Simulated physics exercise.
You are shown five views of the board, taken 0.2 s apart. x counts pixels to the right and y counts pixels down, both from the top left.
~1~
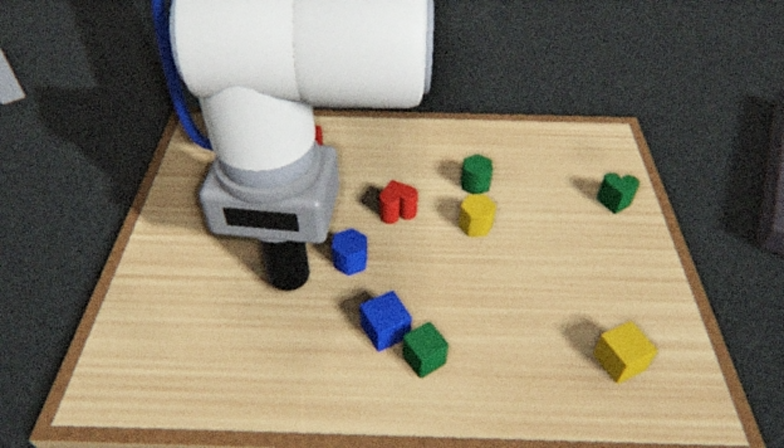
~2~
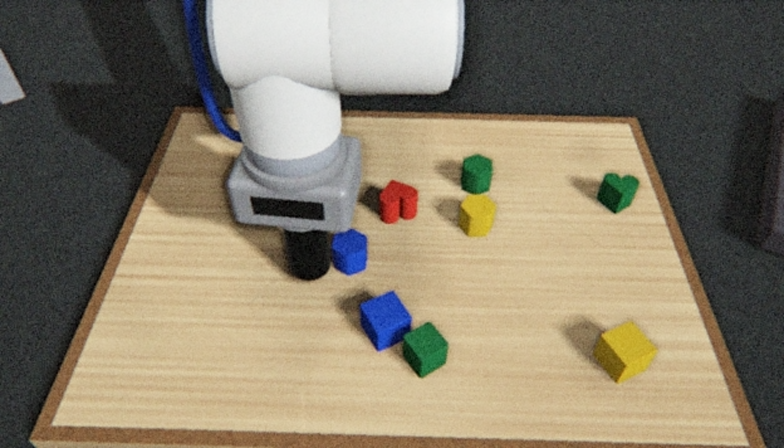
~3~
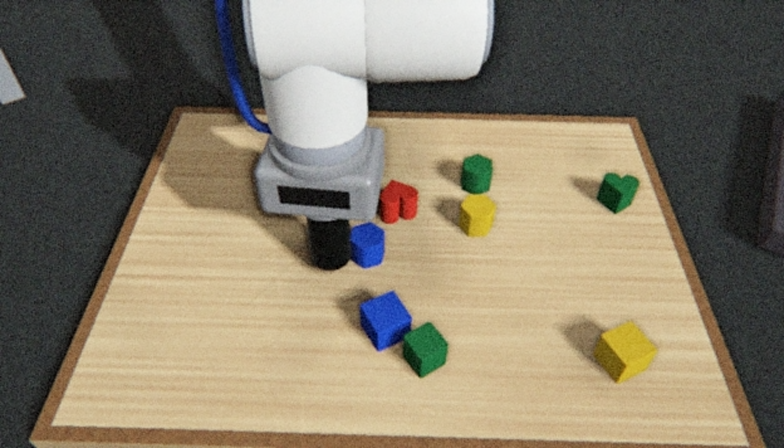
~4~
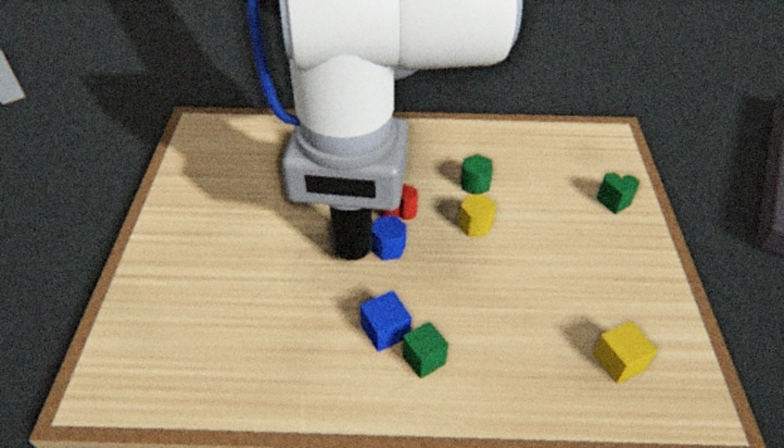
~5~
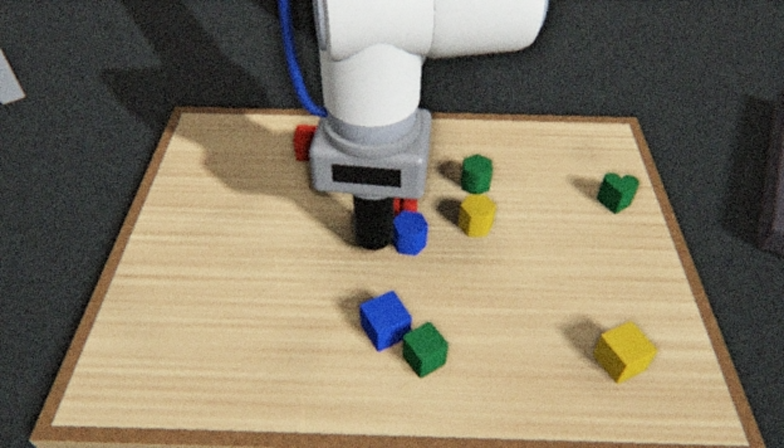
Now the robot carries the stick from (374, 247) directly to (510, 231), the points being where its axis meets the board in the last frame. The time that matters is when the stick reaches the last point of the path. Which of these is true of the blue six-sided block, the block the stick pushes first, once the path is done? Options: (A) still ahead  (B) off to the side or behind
My answer is option A.
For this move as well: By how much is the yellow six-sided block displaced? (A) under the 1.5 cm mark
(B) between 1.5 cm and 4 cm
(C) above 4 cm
C - above 4 cm.
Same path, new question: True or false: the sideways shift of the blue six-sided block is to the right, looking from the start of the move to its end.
That statement is accurate.
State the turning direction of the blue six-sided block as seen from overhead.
It spins with the clock.
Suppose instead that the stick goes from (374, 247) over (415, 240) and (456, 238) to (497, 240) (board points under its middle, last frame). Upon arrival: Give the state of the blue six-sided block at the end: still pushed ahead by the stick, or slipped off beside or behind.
It stays on the stick's front.
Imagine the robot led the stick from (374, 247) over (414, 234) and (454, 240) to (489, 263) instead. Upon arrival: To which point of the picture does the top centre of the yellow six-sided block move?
I'd say the yellow six-sided block ends with its top centre at (501, 201).
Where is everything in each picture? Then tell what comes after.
Tip of the stick (290, 276), middles of tops, red heart block (398, 192), blue six-sided block (349, 241), yellow six-sided block (479, 205), in the first picture.
Stick (311, 267), nothing pushed, in the second picture.
Stick (332, 257), blue six-sided block (367, 235), in the third picture.
Stick (353, 247), blue six-sided block (389, 227), in the fourth picture.
Stick (374, 237), red heart block hidden, blue six-sided block (410, 223), yellow six-sided block (479, 205), in the fifth picture.
What follows on the original path. One third of the way, stick (422, 232); blue six-sided block (459, 222), turned 20° clockwise.
Two thirds of the way, stick (469, 227); blue six-sided block (507, 223), turned 45° clockwise; yellow six-sided block (497, 198), turned 50° anticlockwise.
At the end, stick (512, 222); red heart block unmoved; blue six-sided block (549, 225), turned 75° clockwise; yellow six-sided block (519, 187), turned 115° anticlockwise.
